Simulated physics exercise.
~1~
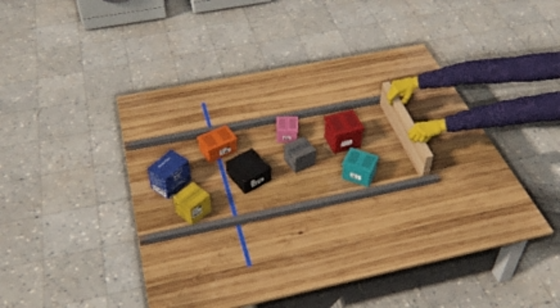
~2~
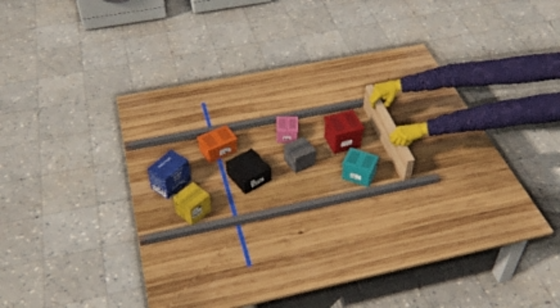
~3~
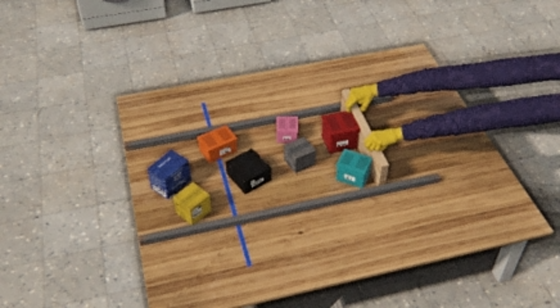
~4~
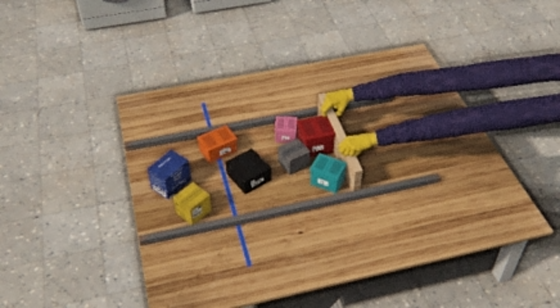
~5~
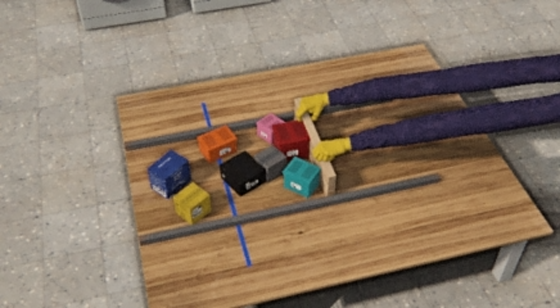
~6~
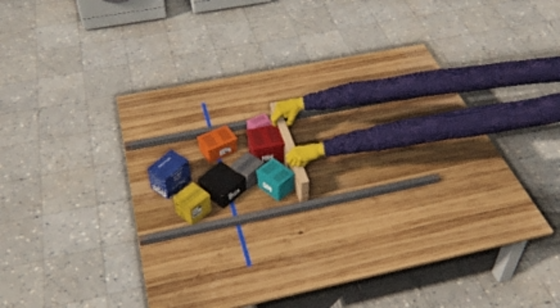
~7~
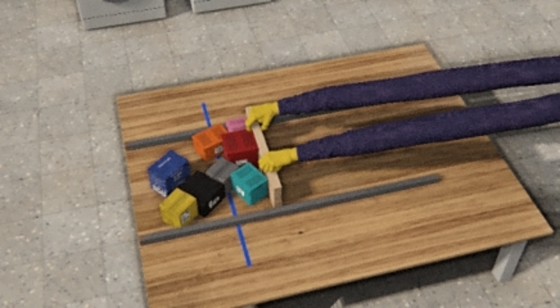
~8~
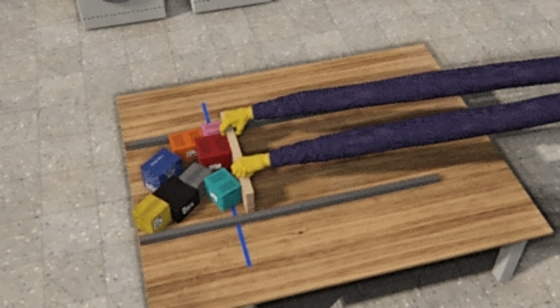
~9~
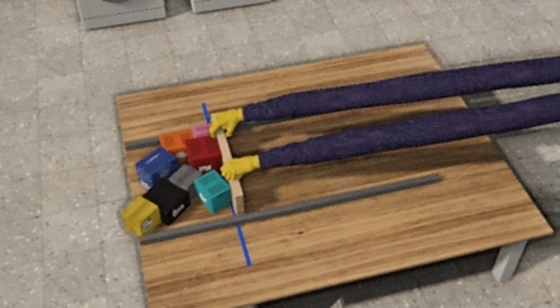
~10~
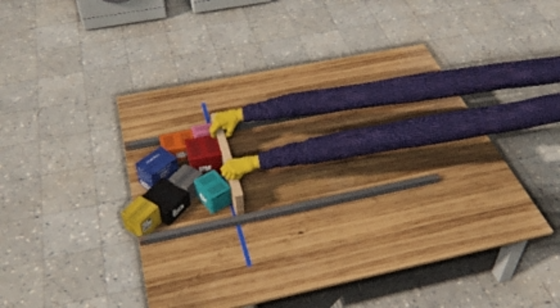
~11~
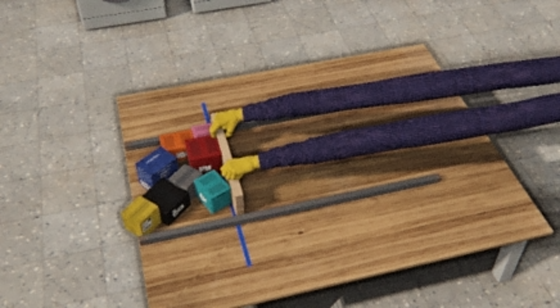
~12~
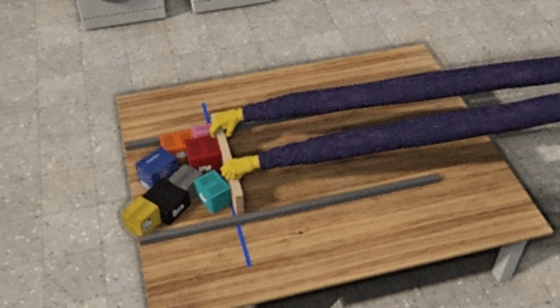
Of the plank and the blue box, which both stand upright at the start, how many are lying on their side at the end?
None of them are. The plank and the blue box are both still upright when the pushing has stopped.
